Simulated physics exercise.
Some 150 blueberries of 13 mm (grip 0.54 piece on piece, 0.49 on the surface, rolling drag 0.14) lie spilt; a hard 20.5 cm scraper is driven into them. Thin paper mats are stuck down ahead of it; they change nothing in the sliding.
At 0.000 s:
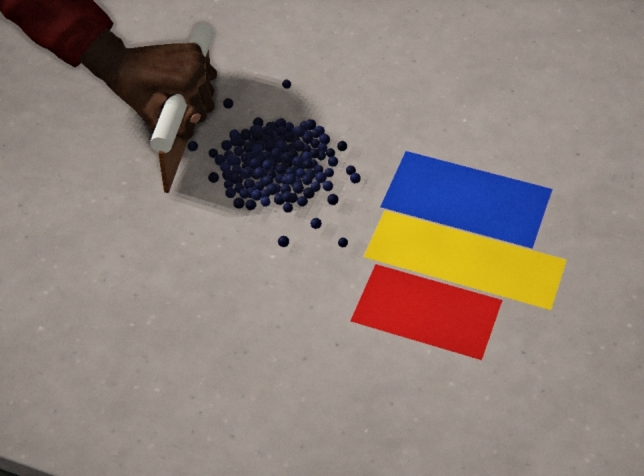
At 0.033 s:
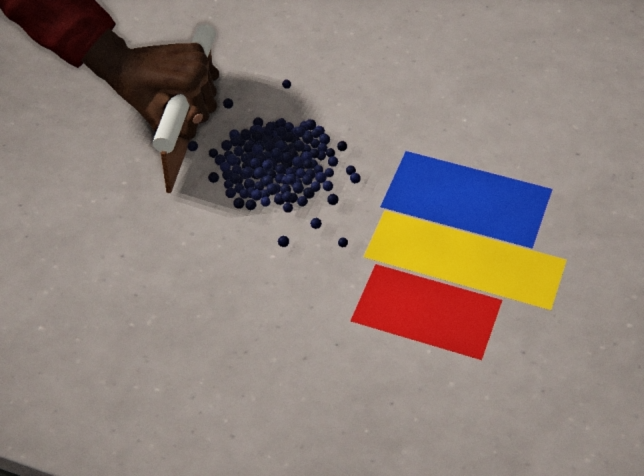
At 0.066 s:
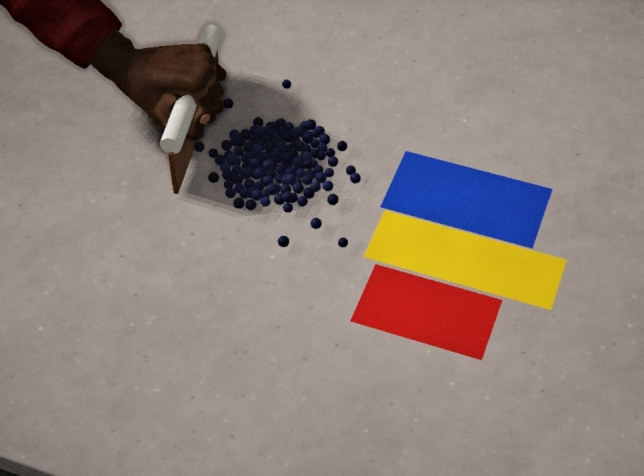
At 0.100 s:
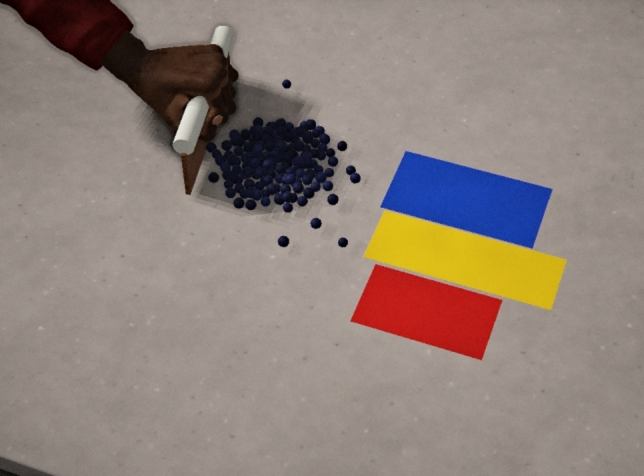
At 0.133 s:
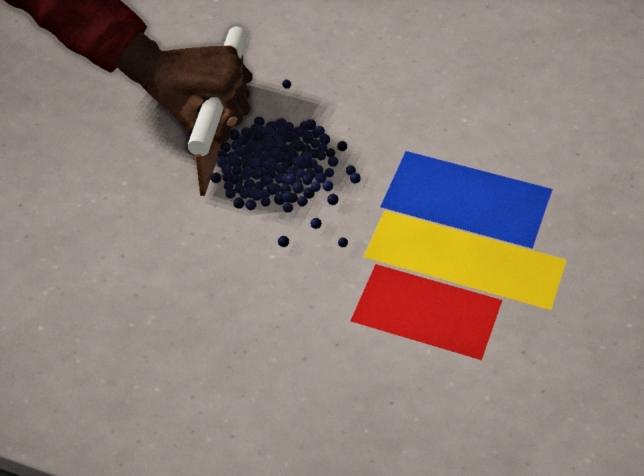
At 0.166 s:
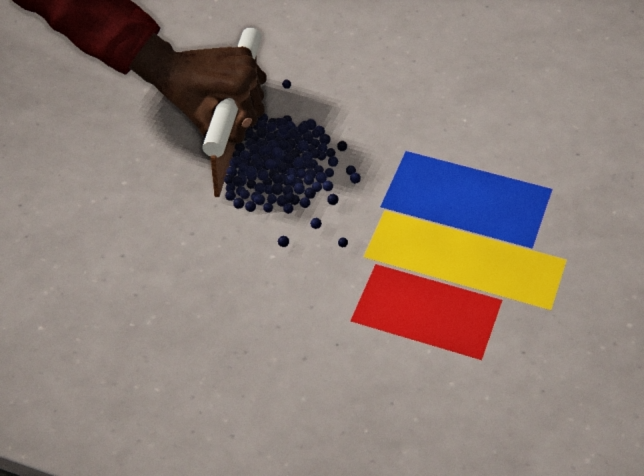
A hand gripping a white-handled scraper slides it rightward into a pile of blueberries beside blue, yellow and red mats.
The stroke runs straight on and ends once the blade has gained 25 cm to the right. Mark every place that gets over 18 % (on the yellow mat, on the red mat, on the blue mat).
On the yellow mat: Below; on the red mat: Below; on the blue mat: Above.
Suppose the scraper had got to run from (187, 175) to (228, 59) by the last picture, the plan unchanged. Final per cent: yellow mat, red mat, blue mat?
Yellow mat 25, red mat 10, blue mat 20.
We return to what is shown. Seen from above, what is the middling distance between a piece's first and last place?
About 20 cm.
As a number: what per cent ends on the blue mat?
Roughly 40 per cent.
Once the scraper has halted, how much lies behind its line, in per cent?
About 20 per cent.
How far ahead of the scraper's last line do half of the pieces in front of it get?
Roughly 5 cm.
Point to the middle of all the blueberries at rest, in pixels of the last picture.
Around (425, 181).
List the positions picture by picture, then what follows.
The first picture shows scraper from (163, 159) to (205, 45); moved 0.0 cm; 0 pieces shifted; middle of the spill at (276, 154); red mat at (427, 311); yellow mat at (465, 259); blue mat at (467, 198).
The second picture shows scraper from (165, 159) to (208, 46); moved 0.3 cm; 0 pieces shifted; middle of the spill at (276, 154).
The third picture shows scraper from (172, 159) to (214, 46); moved 1.1 cm; 1 pieces shifted; middle of the spill at (276, 154).
The fourth picture shows scraper from (185, 160) to (226, 47); moved 2.5 cm; 2 pieces shifted; middle of the spill at (276, 154).
The fifth picture shows scraper from (200, 162) to (239, 48); moved 4.2 cm; 9 pieces shifted; middle of the spill at (276, 154).
The sixth picture shows scraper from (214, 163) to (253, 49); moved 5.9 cm; 80 pieces shifted; middle of the spill at (277, 153); red mat at (427, 311); yellow mat at (465, 259); blue mat at (467, 198). Its speed is about 0.51 m/s, heading 14 degrees away from the viewer.
After 0.39 s, scraper 17 cm from its start, spill 20 cm wide; off the mats 100 %.
After 0.61 s, scraper 25 cm from its start, spill 23 cm wide; yellow mat 10 %, blue mat 45 %, off the mats 45 %.
Then, at 0.80 s, scraper 25 cm from its start, spill 24 cm wide; yellow mat 10 %, blue mat 40 %, off the mats 50 %.
At rest (1.1 s), red mat 0 %, yellow mat 10 %, blue mat 40 %, off the mats 50 %.
